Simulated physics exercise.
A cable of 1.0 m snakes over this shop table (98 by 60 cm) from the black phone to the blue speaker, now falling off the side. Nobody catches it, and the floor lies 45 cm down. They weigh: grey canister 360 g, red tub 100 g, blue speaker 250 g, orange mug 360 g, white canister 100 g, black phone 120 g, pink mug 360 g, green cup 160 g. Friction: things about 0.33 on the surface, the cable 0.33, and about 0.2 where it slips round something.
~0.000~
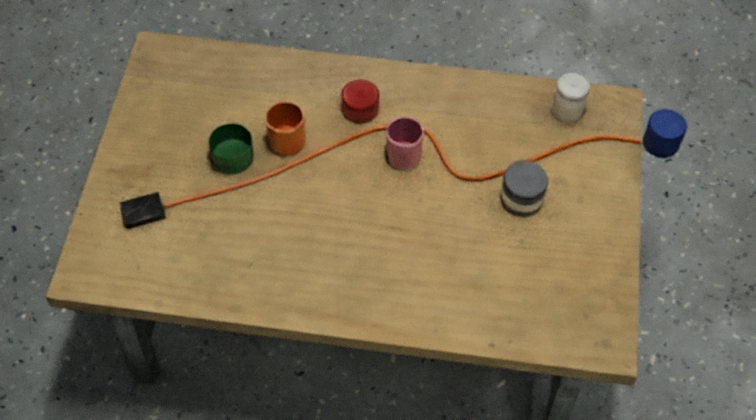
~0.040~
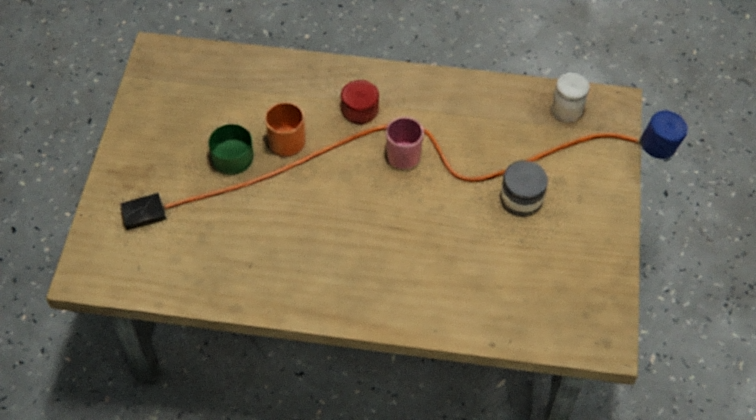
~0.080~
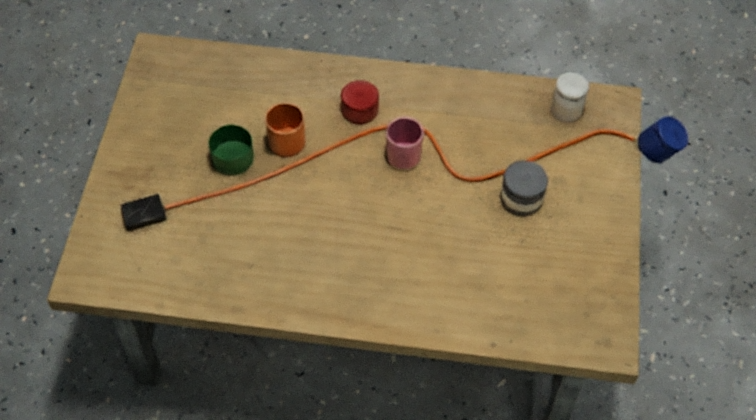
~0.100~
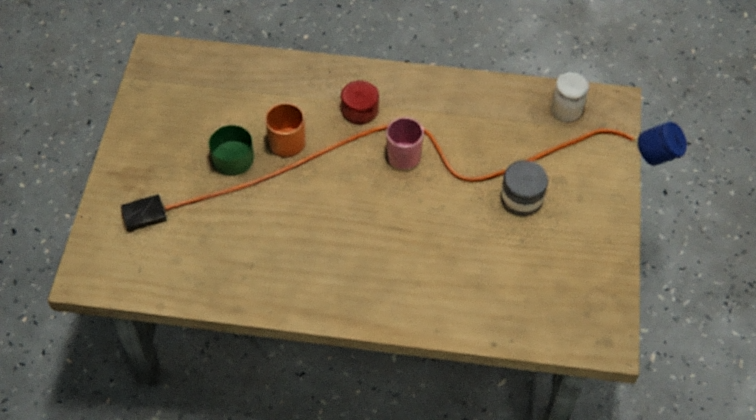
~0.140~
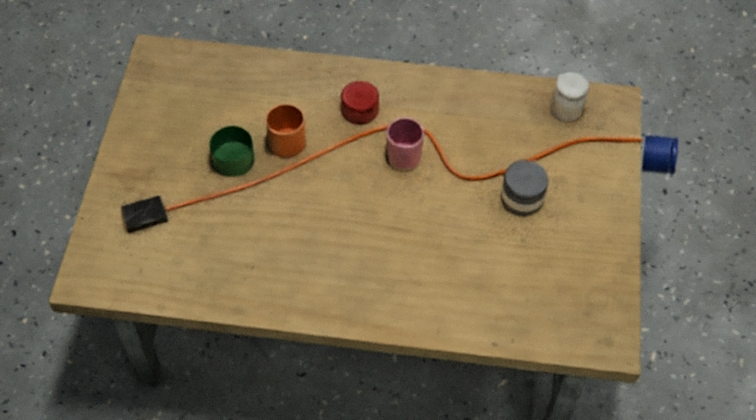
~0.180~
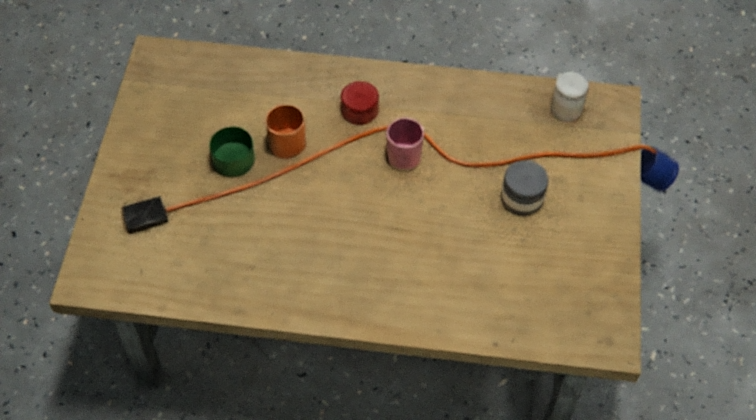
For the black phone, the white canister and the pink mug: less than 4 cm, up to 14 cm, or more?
Result: Black phone reaches the top band, white canister barely shifts, pink mug hardly moves.
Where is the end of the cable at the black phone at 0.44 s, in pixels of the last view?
At about (288, 174).
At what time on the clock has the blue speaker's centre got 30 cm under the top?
That is: 0.46 s.
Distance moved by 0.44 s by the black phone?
Black phone 20 cm.
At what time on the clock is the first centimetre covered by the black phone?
About: Black phone 0.26 s.
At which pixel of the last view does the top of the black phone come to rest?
Near (345, 160).
By 0.4 s, the cable's tail end at (288, 174); black phone 22 cm off its start, blue speaker over the edge.
By 0.7 s, the cable's tail end at (359, 157); black phone 36 cm off its start, blue speaker over the edge.
By 0.9 s, the cable's tail end at (364, 156); black phone 37 cm off its start at (345, 160), blue speaker over the edge.
By 1.2 s, the cable's tail end at (364, 156); black phone 37 cm off its start, blue speaker over the edge.
By 2.4 s, the cable's tail end at (364, 156); black phone 37 cm off its start at (345, 160), pink mug 0 cm off its start at (406, 133), white canister 0 cm off its start at (572, 84), blue speaker over the edge.
